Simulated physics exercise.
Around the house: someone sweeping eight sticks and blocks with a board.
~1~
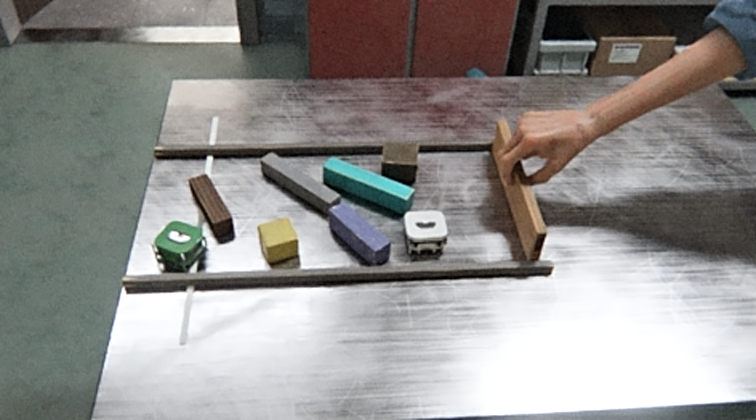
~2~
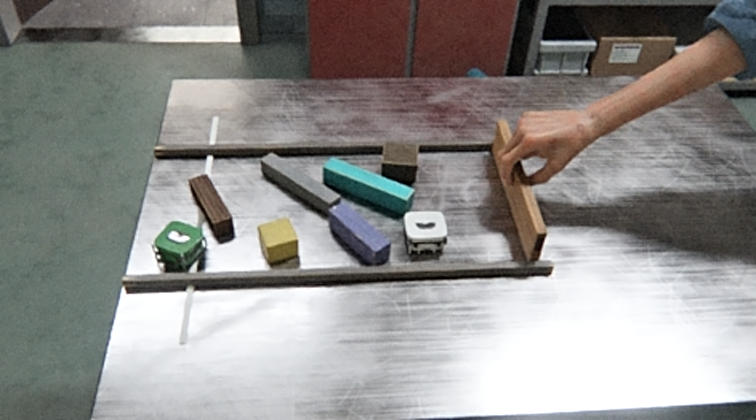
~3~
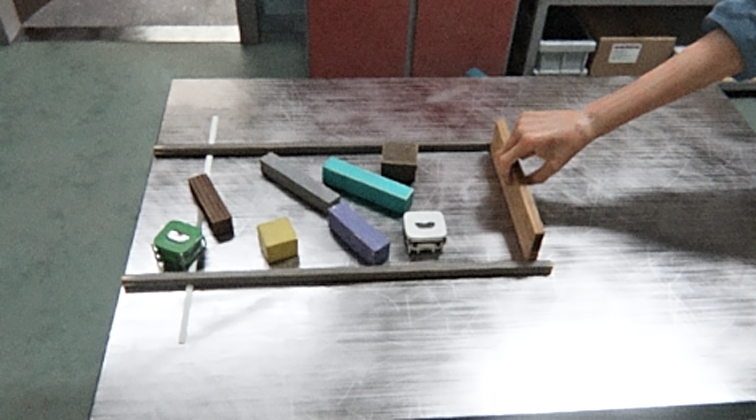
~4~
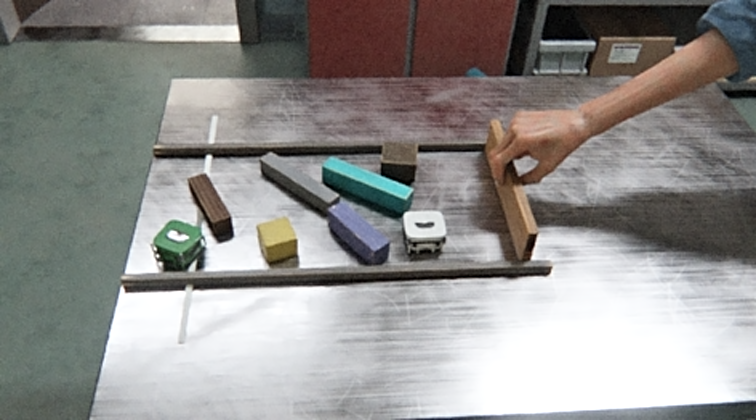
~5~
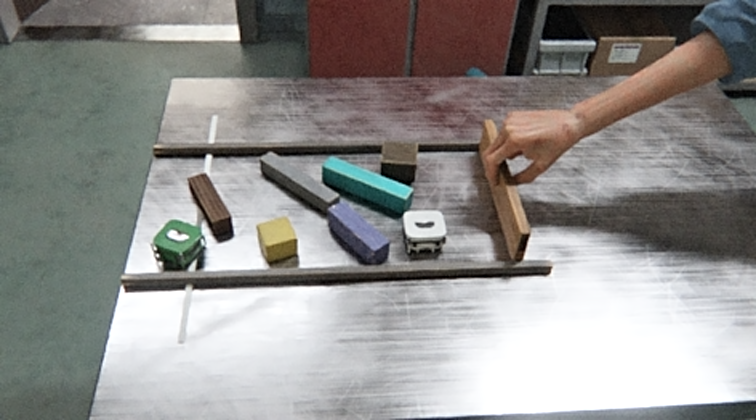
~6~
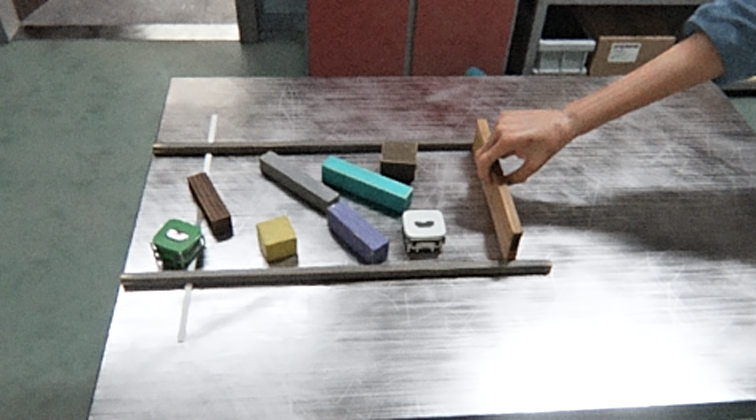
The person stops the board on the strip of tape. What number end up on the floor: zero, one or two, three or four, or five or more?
Here the number that fall off is three or four.
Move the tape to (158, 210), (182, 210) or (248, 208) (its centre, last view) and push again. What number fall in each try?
Down on the floor: 6, 5 and 0.
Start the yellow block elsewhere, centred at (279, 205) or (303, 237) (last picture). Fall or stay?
The yellow block drops off; falls.
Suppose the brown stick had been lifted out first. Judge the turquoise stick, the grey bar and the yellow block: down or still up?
The turquoise stick is kept; the grey bar is kept; the yellow block tumbles off.
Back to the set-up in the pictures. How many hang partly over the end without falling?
2 of them.
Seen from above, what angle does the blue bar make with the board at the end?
Near 0 degrees.
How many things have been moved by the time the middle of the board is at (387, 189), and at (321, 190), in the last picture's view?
At the one place 4, at the other 6.
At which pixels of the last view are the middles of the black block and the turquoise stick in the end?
The black block stops around (187, 163); the turquoise stick around (164, 185).
Soon after, none off yet; green case at rest near (179, 244); brown stick at rest near (210, 202); yellow block at rest near (277, 238).
Then, none off yet; green case moving near (170, 245); brown stick at rest near (209, 202); yellow block moved well along near (212, 239).
At rest, the number that fall off is three or four; fallen, yellow block, brown stick and green case.
